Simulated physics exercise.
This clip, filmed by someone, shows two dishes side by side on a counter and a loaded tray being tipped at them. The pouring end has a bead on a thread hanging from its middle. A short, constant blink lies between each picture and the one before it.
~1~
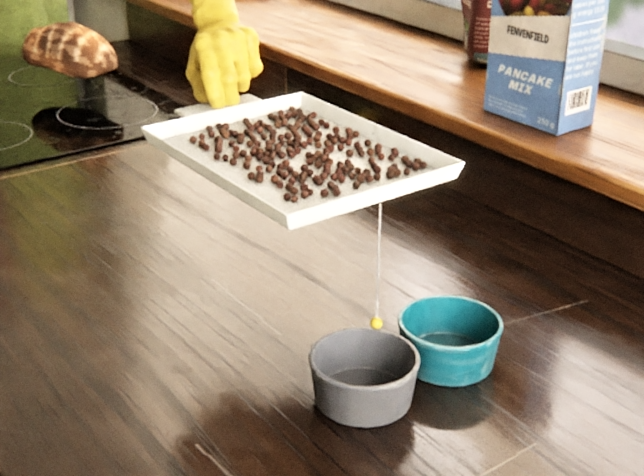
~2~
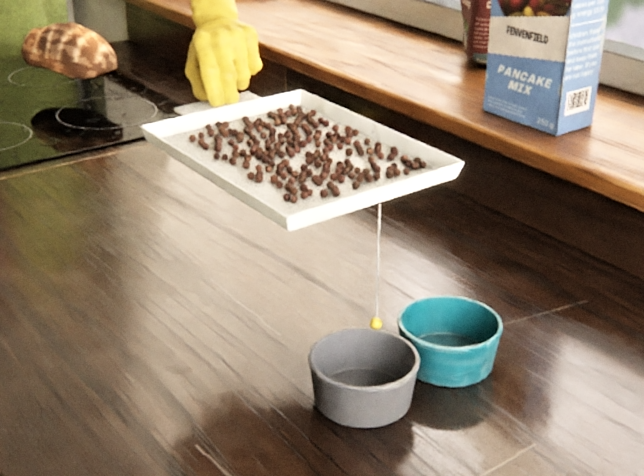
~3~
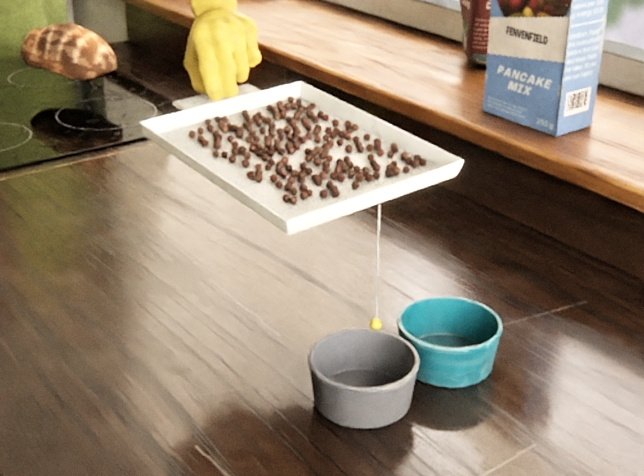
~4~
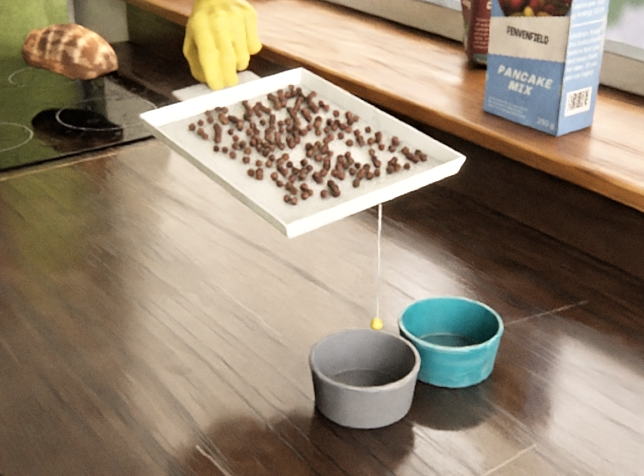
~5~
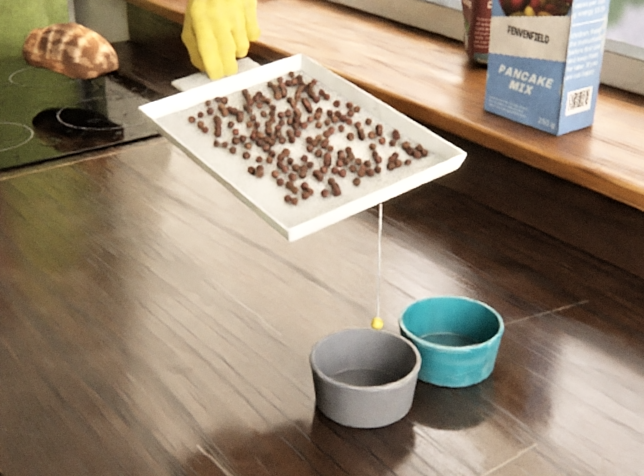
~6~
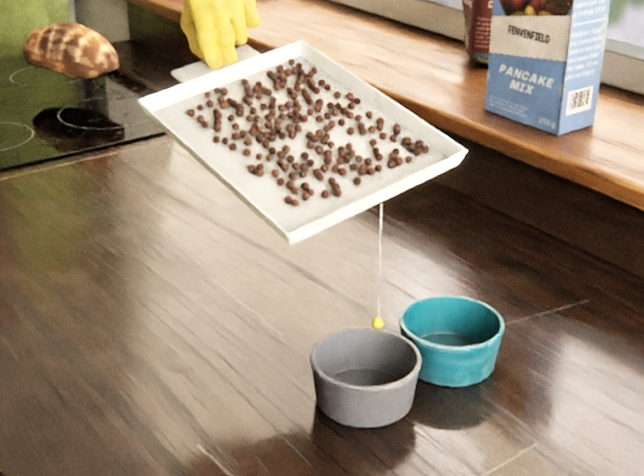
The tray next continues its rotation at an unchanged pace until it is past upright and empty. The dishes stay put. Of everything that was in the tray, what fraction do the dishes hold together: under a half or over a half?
Together they hold under a half.
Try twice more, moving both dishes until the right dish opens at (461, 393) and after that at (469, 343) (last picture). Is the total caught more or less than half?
The first time it's lower than half, the second time lower than half.
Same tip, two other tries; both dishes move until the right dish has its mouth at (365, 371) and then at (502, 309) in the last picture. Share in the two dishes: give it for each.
I'd expect some 20 percent, and then some 0 percent.
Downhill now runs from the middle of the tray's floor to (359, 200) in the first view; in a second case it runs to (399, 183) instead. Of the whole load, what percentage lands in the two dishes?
Lab note: Try 1 = 50 %, try 2 = 90 %.
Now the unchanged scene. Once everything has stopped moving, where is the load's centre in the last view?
Roughly at (285, 419).
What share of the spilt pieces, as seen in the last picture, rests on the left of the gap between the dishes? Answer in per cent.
It comes out at roughly 100 percent.
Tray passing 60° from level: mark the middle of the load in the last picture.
In the last view the centre sits at roughly (297, 226).
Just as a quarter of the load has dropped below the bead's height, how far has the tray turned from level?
At about 85°.
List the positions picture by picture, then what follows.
The first picture shows corners of the pouring end (289, 212) and (457, 162), level; middle of the load (298, 151), allspice berries; left dish (398, 399); right dish (484, 359); bead on its thread (376, 323).
The second picture shows corners of the pouring end (289, 213) and (457, 161), level; middle of the load (297, 150).
The third picture shows corners of the pouring end (288, 217) and (457, 160), tipped barely, lowest at the left corner; middle of the load (297, 146).
The fourth picture shows corners of the pouring end (289, 222) and (458, 157), tipped a little, lowest at the left corner; middle of the load (297, 140).
The fifth picture shows corners of the pouring end (290, 226) and (459, 153), tipped a little, lowest at the left corner; middle of the load (298, 134).
The sixth picture shows corners of the pouring end (290, 230) and (460, 150), tipped a little, lowest at the left corner; middle of the load (298, 128); left dish (399, 399); right dish (486, 359).
Just after the last frame, tray tipped steeply; the larger part on the tray; about a tenth outside both; about a tenth in the air.
A moment on, tray tipped past a quarter turn; about a tenth on the tray; about a tenth in the left dish; roughly two thirds outside both; about a tenth in the air.
Further on, tray tipped past a quarter turn; about a tenth in the left dish; the larger part outside both.
When it is over, tray tipped past a quarter turn; about a tenth in the left dish; not one in the right dish; the larger part outside both.
